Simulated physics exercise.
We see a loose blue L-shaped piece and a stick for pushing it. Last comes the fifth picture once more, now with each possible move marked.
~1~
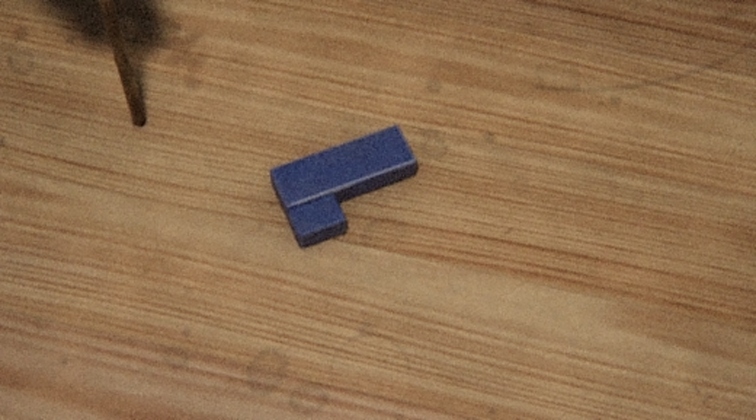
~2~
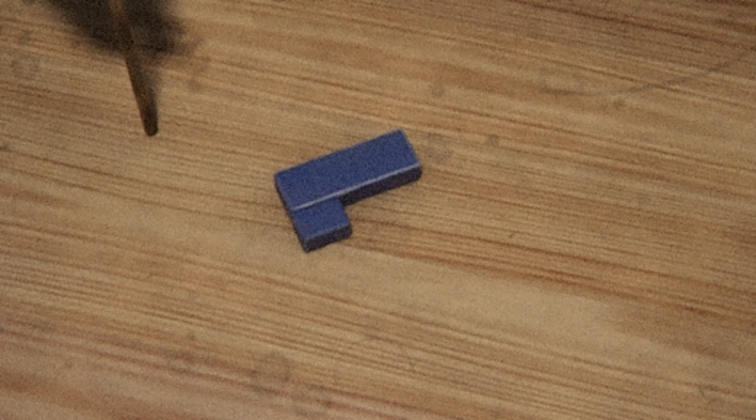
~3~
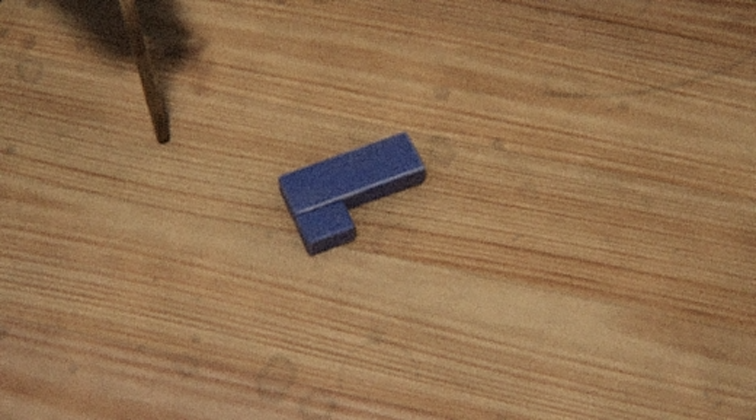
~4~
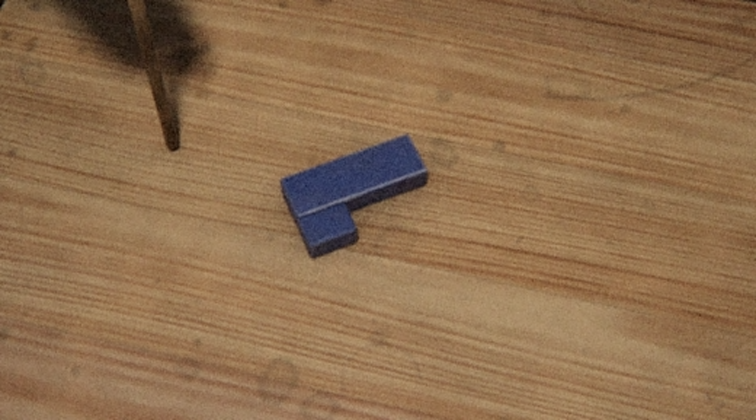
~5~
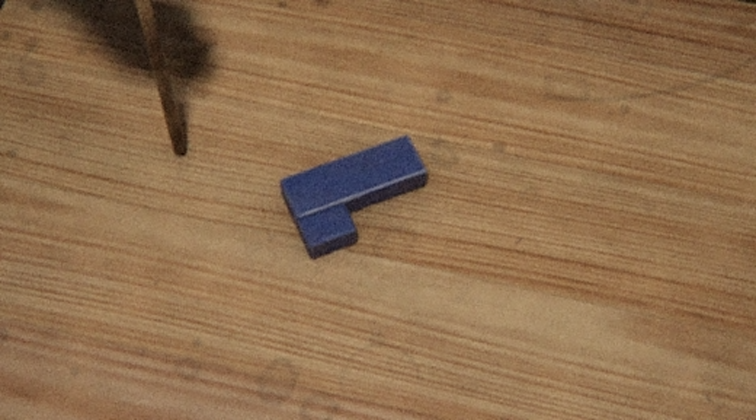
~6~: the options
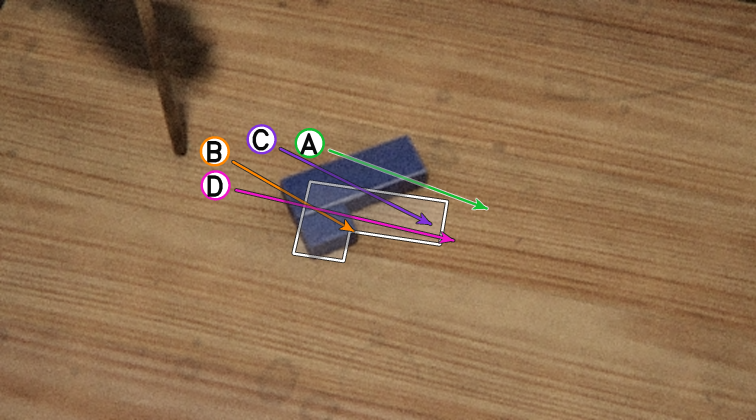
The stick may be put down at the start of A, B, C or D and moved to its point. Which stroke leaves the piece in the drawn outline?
Only A fits it in.
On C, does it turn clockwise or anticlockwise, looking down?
On that stroke, clockwise.
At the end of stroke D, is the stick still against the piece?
Yes.
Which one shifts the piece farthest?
D.
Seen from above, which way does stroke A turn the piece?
Clockwise.
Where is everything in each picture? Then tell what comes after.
Blue L-shaped piece (343, 164), in the first frame.
Blue L-shaped piece (347, 168), in the second frame.
Blue L-shaped piece (352, 171), in the third frame.
Blue L-shaped piece (354, 174), in the fourth frame.
Blue L-shaped piece (353, 175), in the fifth frame.
On the marked copy, A from (329, 150) to (487, 208); B from (233, 162) to (354, 231); C from (280, 149) to (431, 224); D from (236, 190) to (453, 240).
Taking A. A third of the way, foot of the stick (385, 172), piece (367, 186).
Two thirds of the way, foot of the stick (443, 193), piece (377, 197).
When it is over, foot of the stick (487, 210), piece (376, 198); it fills the outline.
As for the rest, B leaves the piece out of the outline, at (395, 196); C leaves the piece out of the outline, at (403, 232); D leaves the piece out of the outline, at (474, 161).
